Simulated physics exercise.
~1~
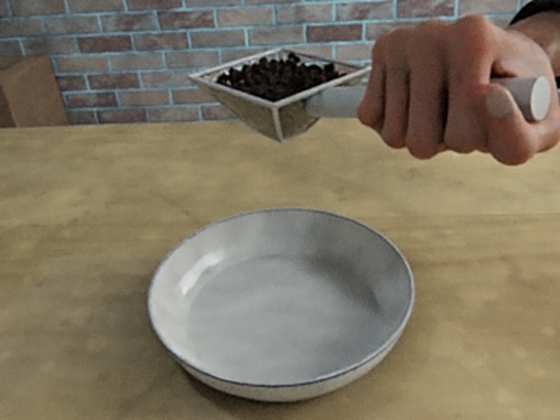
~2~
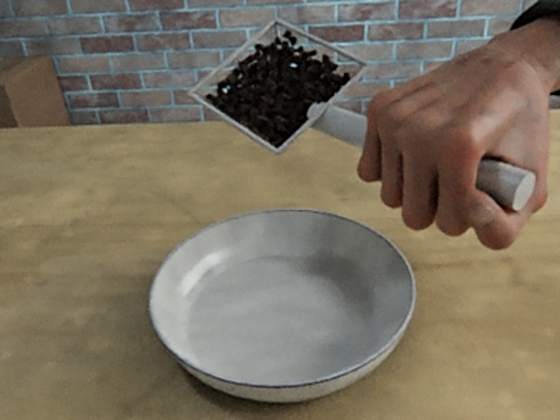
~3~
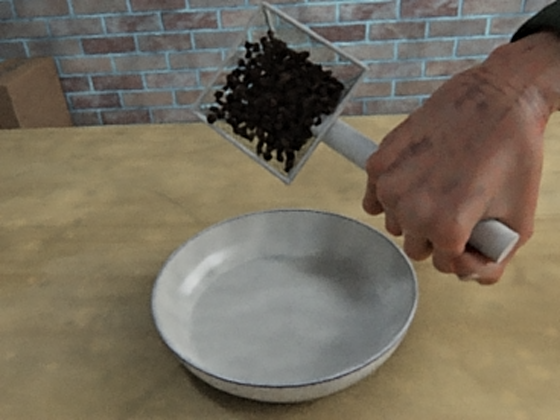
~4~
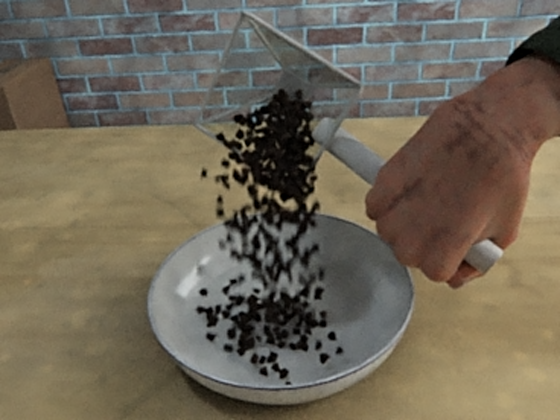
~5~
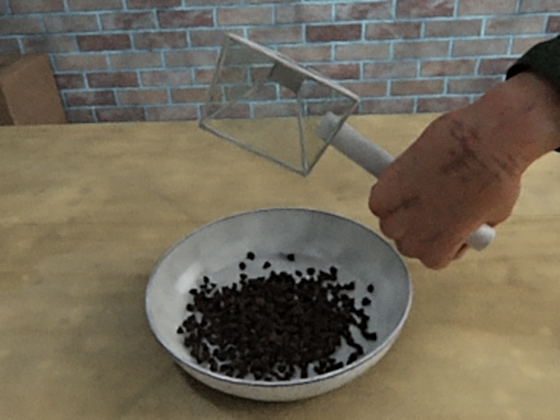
A hand held a square, clear-sided scoop of dark crumbs above a shallow, pale round pan on a wooden table, then steadily tipped it over until the crumbs poured down, leaving the scoop empty and a dark pile spread across the pan.
